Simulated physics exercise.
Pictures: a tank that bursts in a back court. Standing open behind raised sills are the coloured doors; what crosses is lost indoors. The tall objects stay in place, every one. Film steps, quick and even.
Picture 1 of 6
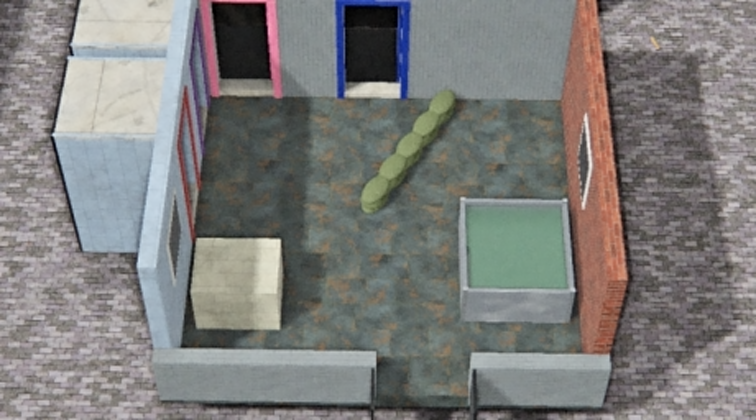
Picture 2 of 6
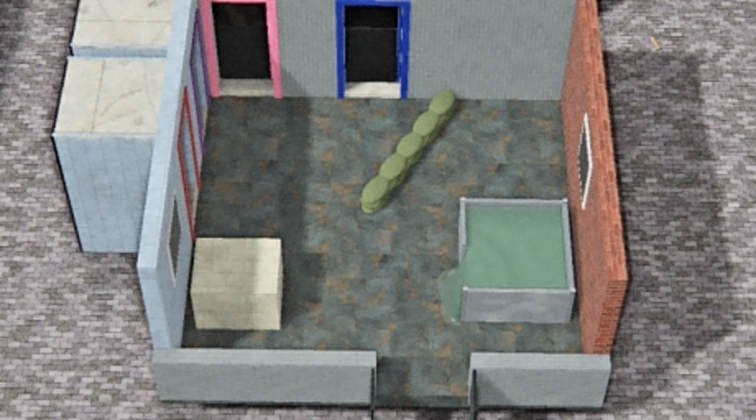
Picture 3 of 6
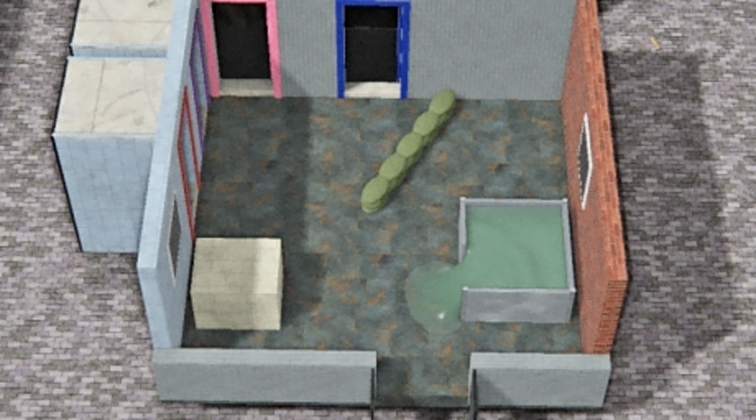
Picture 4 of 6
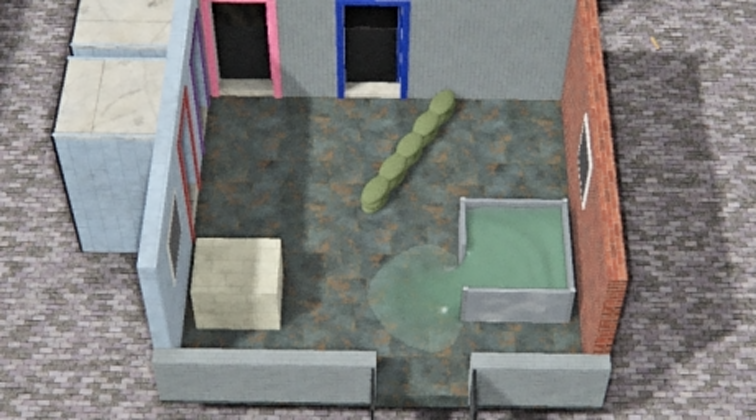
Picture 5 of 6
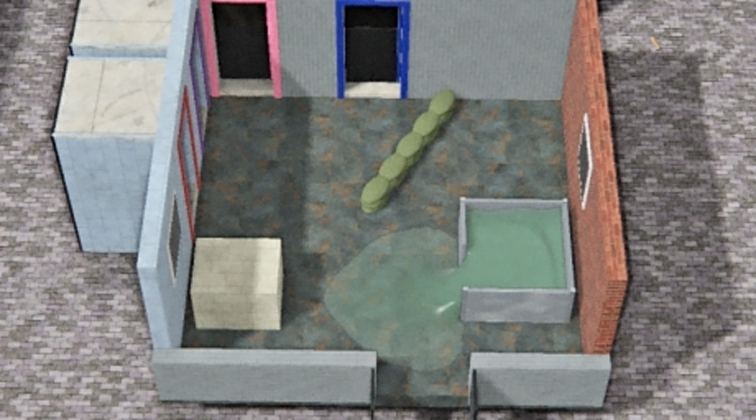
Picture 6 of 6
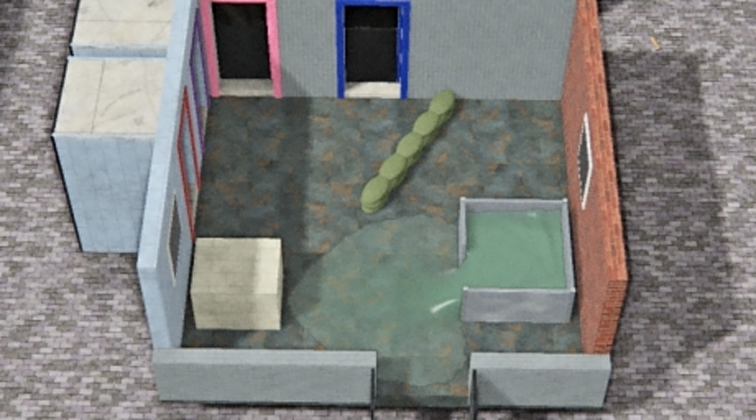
In a walled back court with open pink and blue doors, a water tank at the right starts whole, then bursts on its left side, and greenish water pours out and spreads leftward across the floor.
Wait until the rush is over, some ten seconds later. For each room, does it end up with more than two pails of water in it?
In order: The blue door swallows an okay amount of water; the pink door swallows an okay amount of water; the red door swallows an okay amount of water; the purple door swallows too much water.
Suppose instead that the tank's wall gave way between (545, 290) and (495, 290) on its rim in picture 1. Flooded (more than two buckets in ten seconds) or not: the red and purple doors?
The red door falls short, while the purple door falls short.
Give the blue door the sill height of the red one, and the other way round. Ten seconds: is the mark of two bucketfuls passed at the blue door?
Result: Blue door remains below the limit.
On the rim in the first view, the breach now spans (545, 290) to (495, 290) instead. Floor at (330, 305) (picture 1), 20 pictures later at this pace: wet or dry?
At that place: Awash.
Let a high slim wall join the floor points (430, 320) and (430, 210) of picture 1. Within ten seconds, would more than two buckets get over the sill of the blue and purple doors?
Outcome: Blue remains below the limit; purple remains below the limit.
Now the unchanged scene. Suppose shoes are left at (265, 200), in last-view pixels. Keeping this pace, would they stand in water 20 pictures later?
I'd say drenched there.
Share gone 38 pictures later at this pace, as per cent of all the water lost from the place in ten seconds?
Share gone by then: About 50 %.
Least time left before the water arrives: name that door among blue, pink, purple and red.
My answer: The red-painted one.
A moment on, water covers 35 % of the floor; the blue door not reached, the pink door not reached, the red door not reached, the purple door not reached.
Next, water covers 45 % of the floor; the blue door not reached, the pink door not reached, the red door wet at the sill, nothing in, the purple door not reached.
Then, water covers 45 % of the floor; the blue door not reached, the pink door wet at the sill, nothing in, the red door wet at the sill, nothing in, the purple door wet at the sill, nothing in.
Later, water covers 60 % of the floor; the blue door wet at the sill, nothing in, the pink door under two buckets in, the red door wet at the sill, nothing in, the purple door over two buckets in.
In the end, water covers 75 % of the floor; the blue door under two buckets in, the pink door under two buckets in, the red door wet at the sill, nothing in, the purple door over two buckets in.
